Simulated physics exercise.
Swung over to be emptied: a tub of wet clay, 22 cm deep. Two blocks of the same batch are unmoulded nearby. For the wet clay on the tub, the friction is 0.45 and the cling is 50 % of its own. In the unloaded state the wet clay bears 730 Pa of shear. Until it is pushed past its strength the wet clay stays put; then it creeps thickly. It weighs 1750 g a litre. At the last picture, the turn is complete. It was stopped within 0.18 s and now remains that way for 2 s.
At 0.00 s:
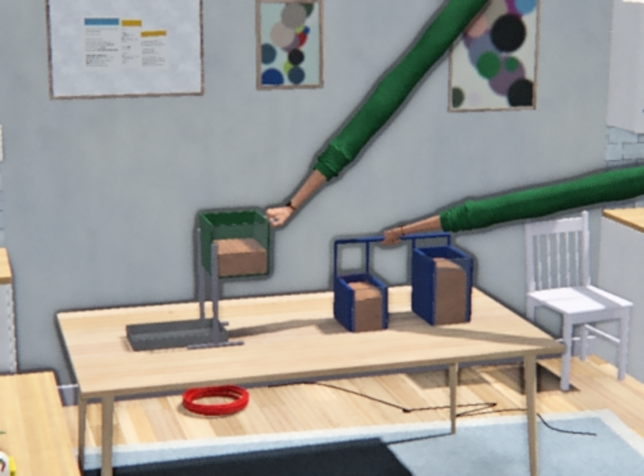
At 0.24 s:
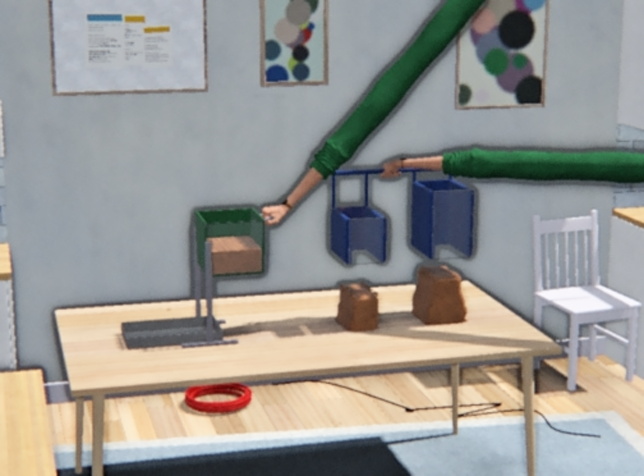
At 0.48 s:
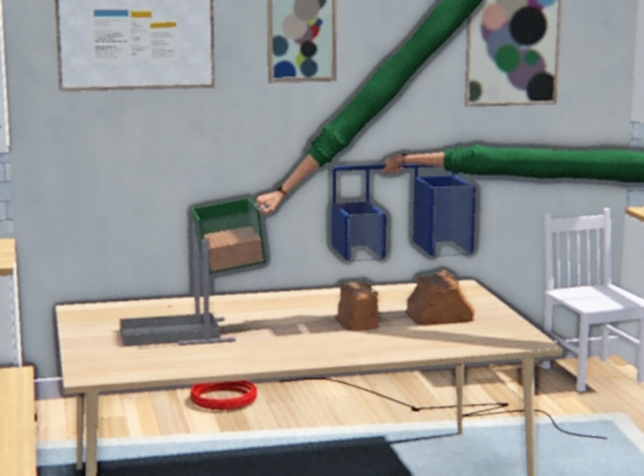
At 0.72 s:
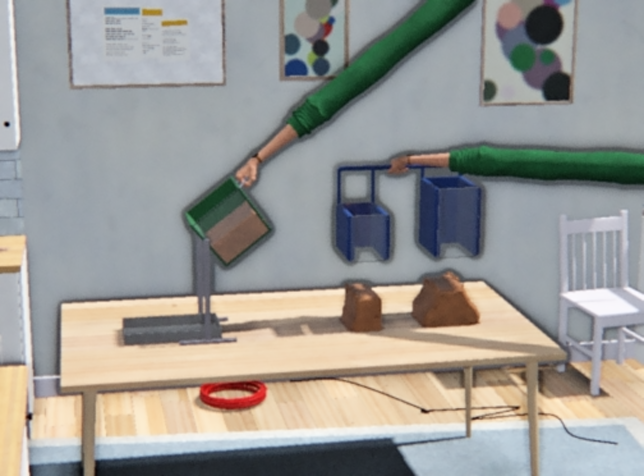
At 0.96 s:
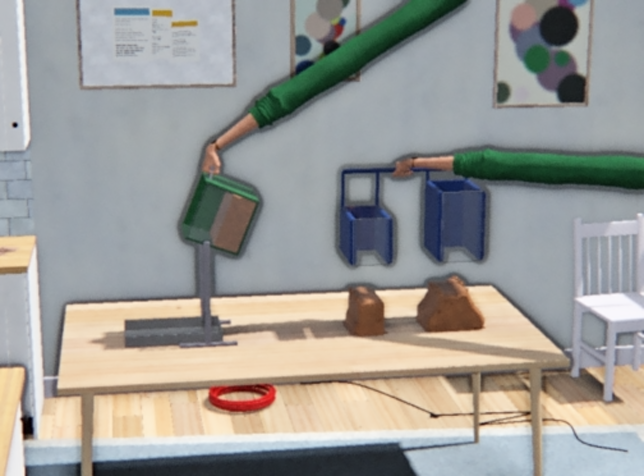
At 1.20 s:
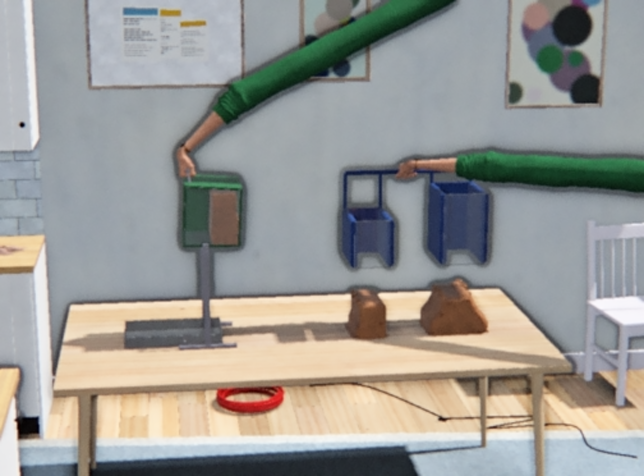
On a table, blue moulds lift off brown blocks, the right one slumps, and a hand turns a green tub leftward.
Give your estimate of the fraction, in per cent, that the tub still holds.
The tub still holds about 100 per cent.
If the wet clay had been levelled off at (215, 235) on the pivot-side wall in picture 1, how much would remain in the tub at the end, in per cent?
About 70 %.
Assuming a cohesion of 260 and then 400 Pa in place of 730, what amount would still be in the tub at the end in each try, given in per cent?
75 %, then 95 %.
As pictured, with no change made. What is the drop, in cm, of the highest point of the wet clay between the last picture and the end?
Roughly 7 cm.
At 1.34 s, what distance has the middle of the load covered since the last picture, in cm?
Around 3 centimetres.
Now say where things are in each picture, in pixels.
Handle-side rim at (268, 222), tilt 0 degrees; top of the wet clay at (249, 251); blocks stand 16 cm, 25 cm (left to right), in the first frame.
Handle-side rim at (263, 220), tilt 0 degrees; top of the wet clay at (243, 250); blocks stand 16 cm, 21 cm (left to right), in the second frame.
Handle-side rim at (257, 210), tilt 8 degrees; top of the wet clay at (257, 239); blocks stand 16 cm, 18 cm (left to right), in the third frame.
Handle-side rim at (237, 189), tilt 37 degrees; top of the wet clay at (253, 214); blocks stand 16 cm, 18 cm (left to right), in the fourth frame.
Handle-side rim at (207, 183), tilt 68 degrees; top of the wet clay at (234, 196); blocks stand 16 cm, 18 cm (left to right), in the fifth frame.
Handle-side rim at (185, 188), tilt 87 degrees; top of the wet clay at (225, 194); blocks stand 16 cm, 18 cm (left to right), in the sixth frame.
After 1.34 s, the tub is at 87 degrees and holds 100 %.
After 1.51 s, the tub is at 87 degrees and holds 100 %.
After 1.68 s, the tub is at 87 degrees and holds 100 %.
After 1.85 s, the tub is at 87 degrees and holds 100 %.
After 3.20 s, at the end, the tub is at 87 degrees and holds 100 %.
